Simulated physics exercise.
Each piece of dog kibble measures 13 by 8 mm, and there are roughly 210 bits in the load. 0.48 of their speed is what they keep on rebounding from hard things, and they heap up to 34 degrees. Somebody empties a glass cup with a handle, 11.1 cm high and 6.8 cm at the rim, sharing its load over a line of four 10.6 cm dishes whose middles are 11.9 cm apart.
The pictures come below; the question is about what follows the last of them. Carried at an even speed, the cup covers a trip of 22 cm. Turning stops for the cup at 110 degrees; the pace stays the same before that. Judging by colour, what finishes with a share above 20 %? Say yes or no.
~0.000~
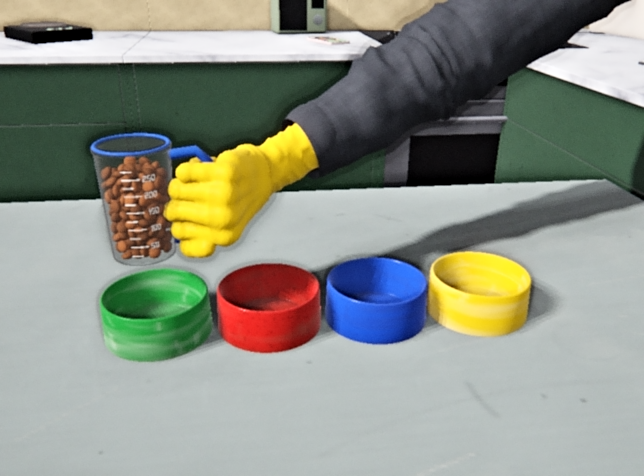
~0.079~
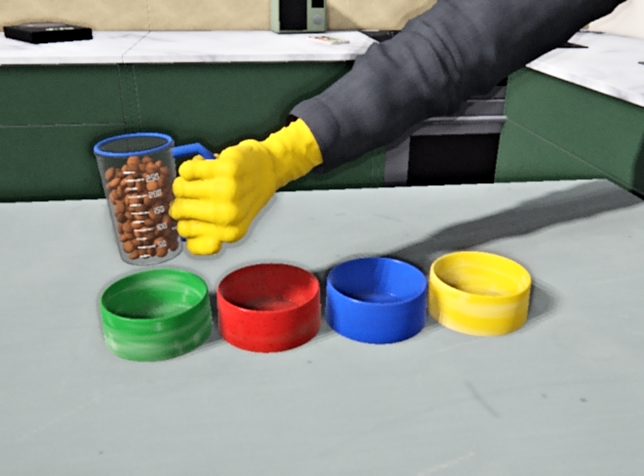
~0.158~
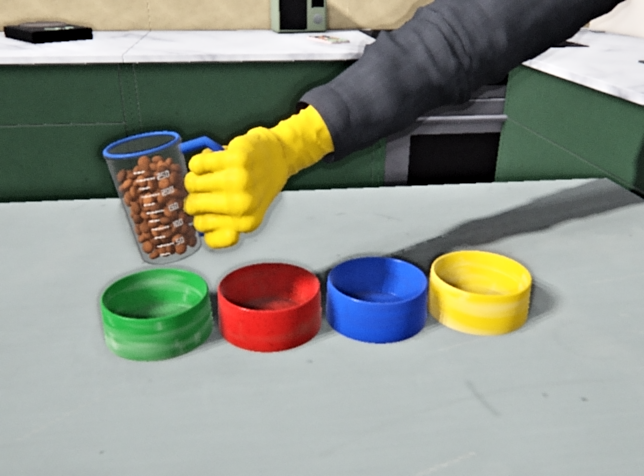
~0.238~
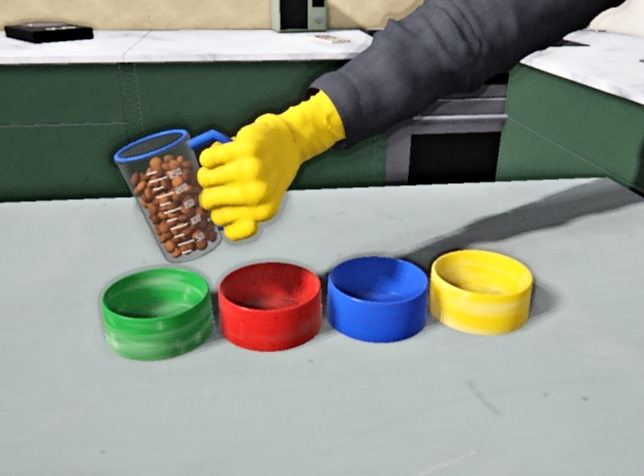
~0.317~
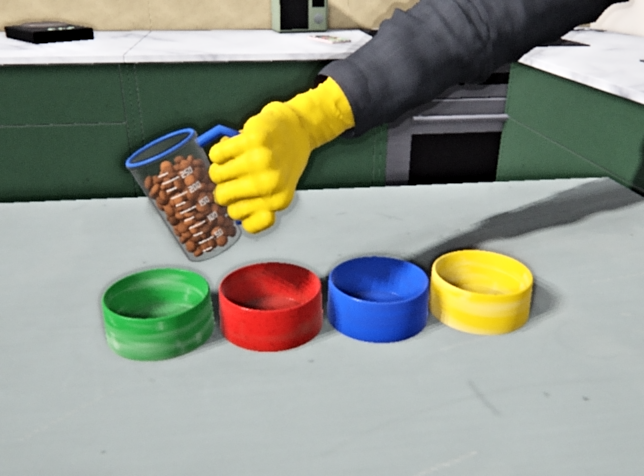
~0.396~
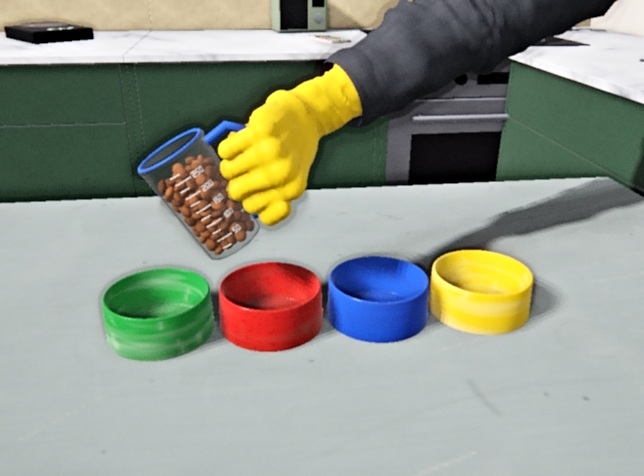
Red dish: Yes, blue dish: No, green dish: No, yellow dish: No, counter: No.
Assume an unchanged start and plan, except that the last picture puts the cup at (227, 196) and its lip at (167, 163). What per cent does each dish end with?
Final shares - red 80 %, blue 0 %, green 0 %, yellow 0 %.
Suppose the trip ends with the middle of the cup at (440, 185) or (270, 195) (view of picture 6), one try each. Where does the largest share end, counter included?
First try: Blue; second try: Green.
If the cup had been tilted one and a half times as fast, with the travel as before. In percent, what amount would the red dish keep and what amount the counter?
That gives red 90 with 0 for the counter.
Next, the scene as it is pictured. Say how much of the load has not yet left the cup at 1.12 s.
I'd put it at roughly 100 per cent.
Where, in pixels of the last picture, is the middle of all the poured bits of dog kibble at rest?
I'd say roughly (283, 306).
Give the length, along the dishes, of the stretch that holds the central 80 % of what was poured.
Close to 6 centimetres along the dishes.
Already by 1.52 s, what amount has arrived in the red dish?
Close to 20 per cent at that point.
Then, at 0.83 s, tilt 68 degrees; cup holds 100 %.
Then, at 1.12 s, tilt 94 degrees; cup holds 100 %.
After 1.52 s, tilt 110 degrees; cup holds 80 %, red 20 %.
By 3.6 s all is still; red 85 %, blue 0 %, green 0 %, yellow 0 %, counter 0 %, cup 15 %.
